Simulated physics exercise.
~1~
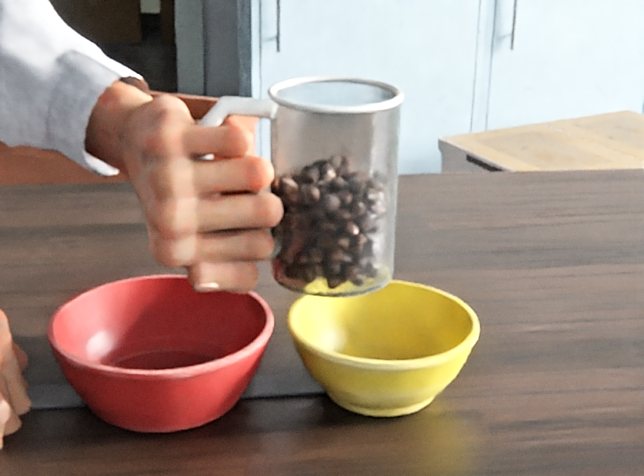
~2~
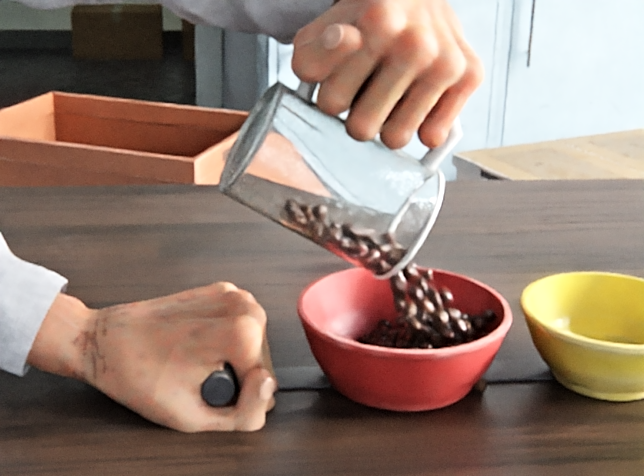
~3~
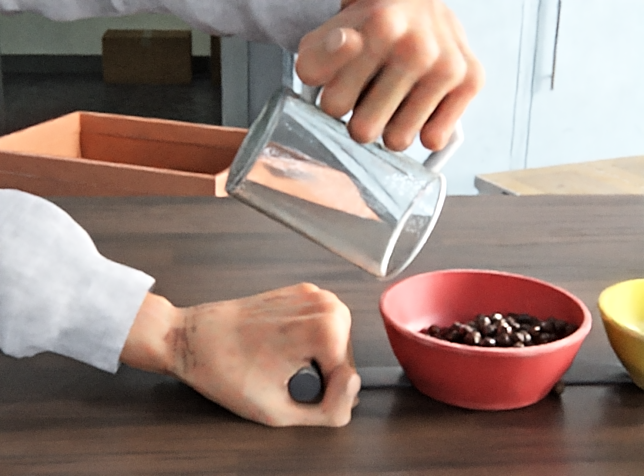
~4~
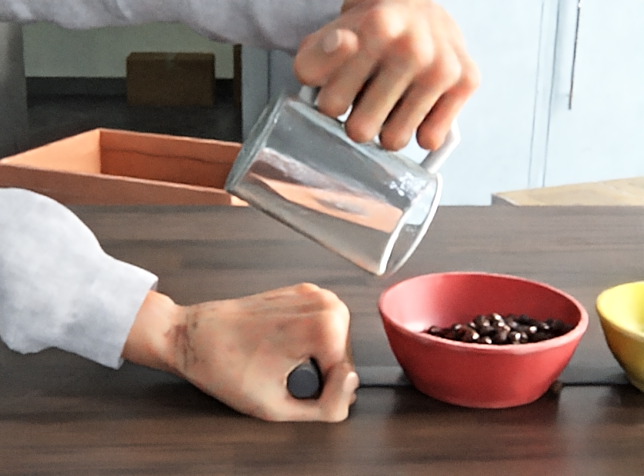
On a dark wooden table, one hand tips a clear cup of coffee beans while the other, gripping a dark knob, draws a joined red bowl and yellow bowl to the right; the beans pour into the red bowl, leaving the tilted cup empty above the table.
